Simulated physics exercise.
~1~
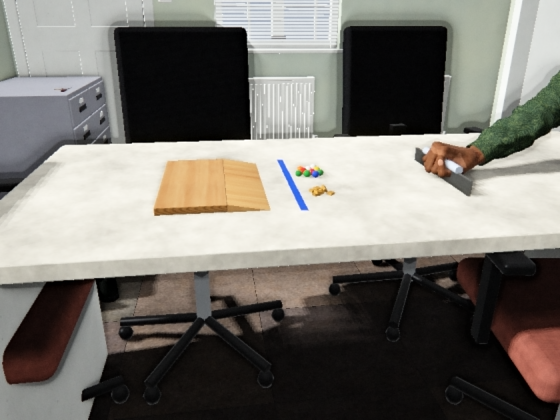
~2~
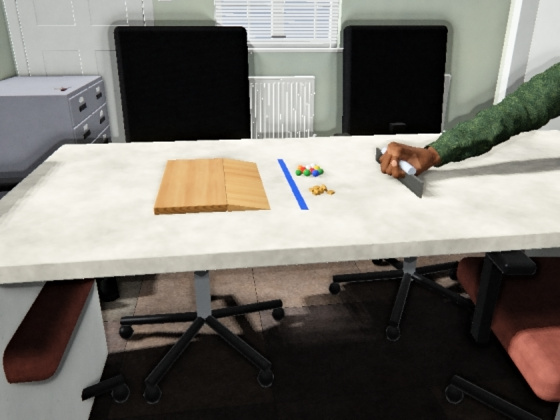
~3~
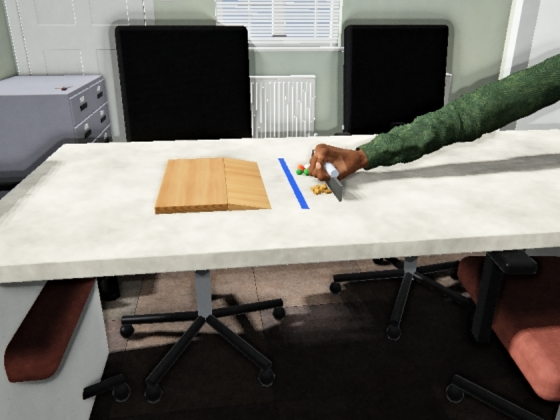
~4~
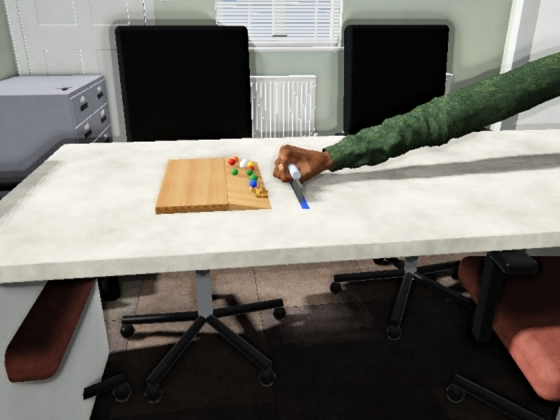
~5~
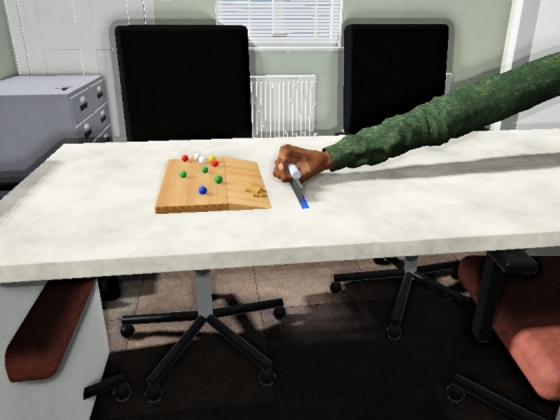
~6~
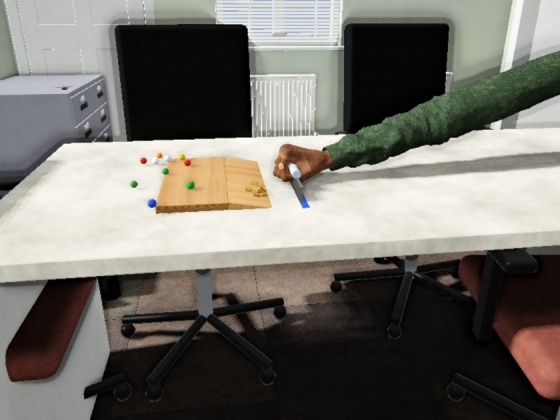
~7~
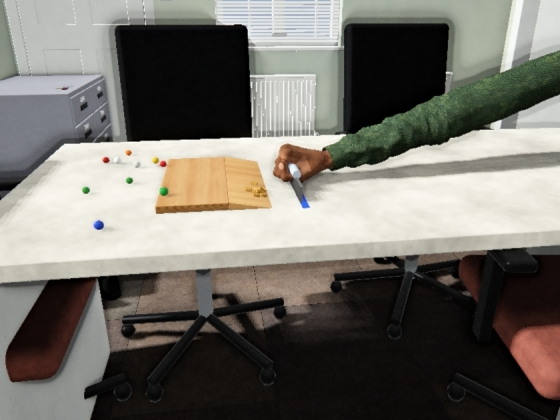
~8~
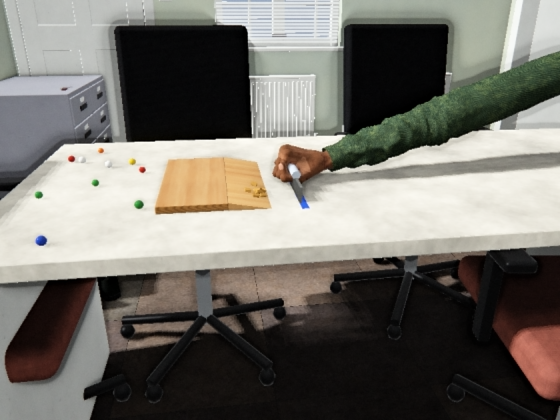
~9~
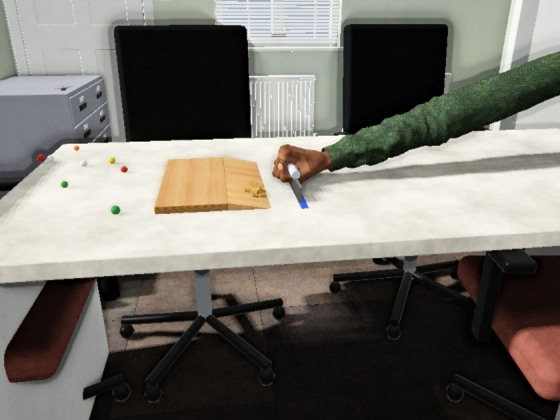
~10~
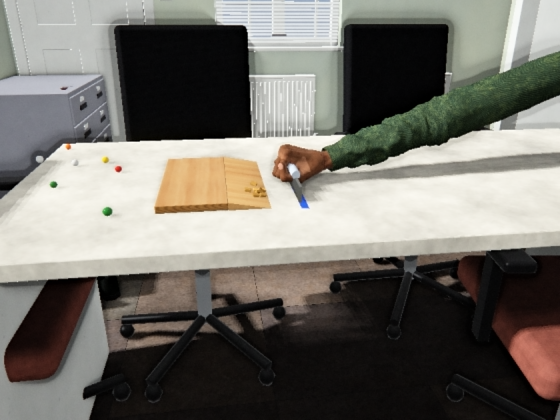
Coloured balls rolling left over a wooden ramp as a hand's scraper stops at blue tape, small tan bits staying on the slope.
